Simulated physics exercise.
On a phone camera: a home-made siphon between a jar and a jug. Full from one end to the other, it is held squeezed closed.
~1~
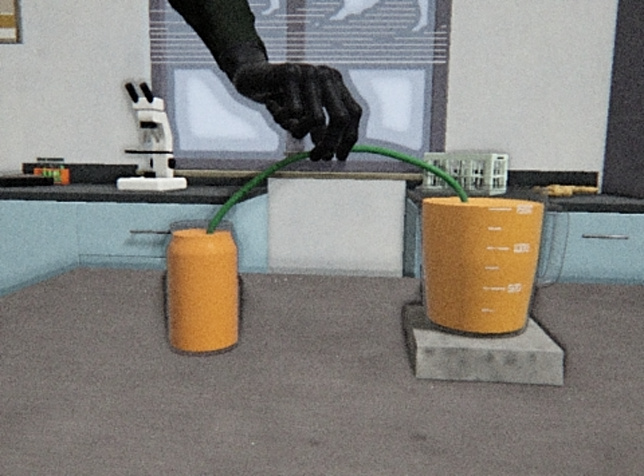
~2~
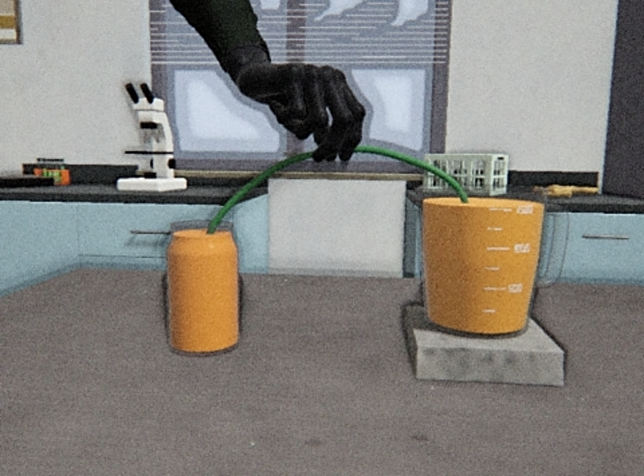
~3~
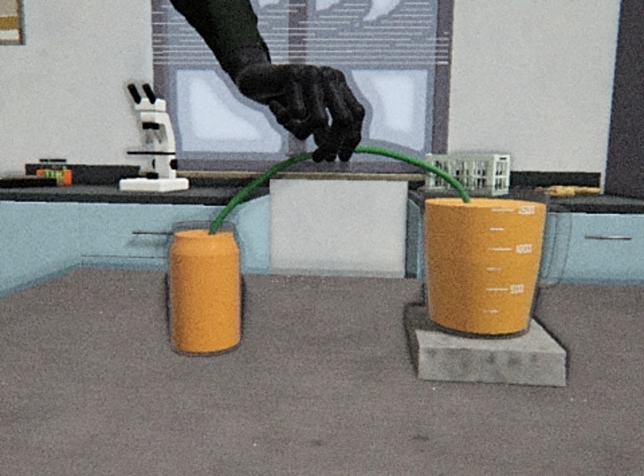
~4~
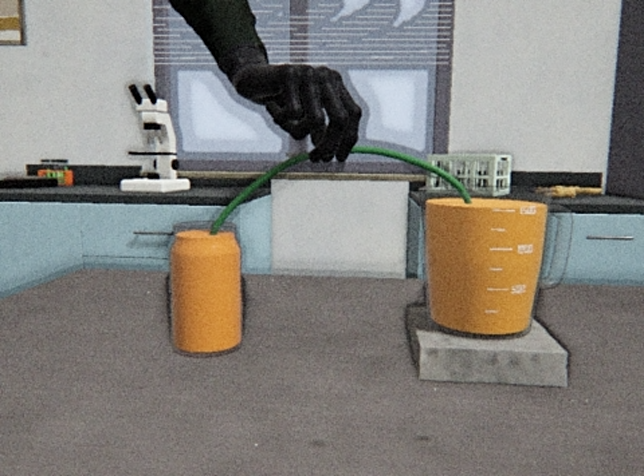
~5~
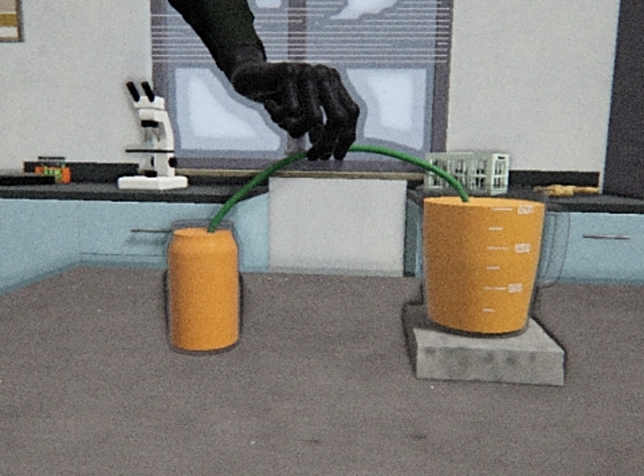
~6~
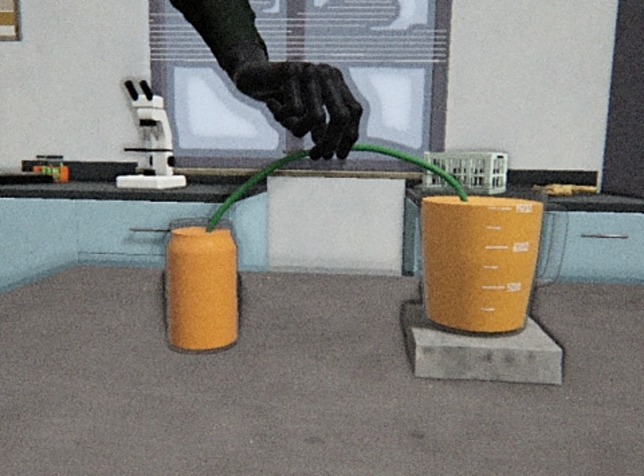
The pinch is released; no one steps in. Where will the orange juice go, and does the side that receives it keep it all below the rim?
It flows - toward the left; one that fills - it runs over.
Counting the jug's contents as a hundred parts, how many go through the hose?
Around 25 %.
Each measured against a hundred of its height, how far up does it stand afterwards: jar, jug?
About 100 and 70 per cent.
A moment on, the jar is full to the brim; the jug is about three quarters full; a puddle lies under the lower one.
When it is over, the jar is full to the brim; the jug is about two thirds full; a puddle lies under the lower one; the two surfaces are level.
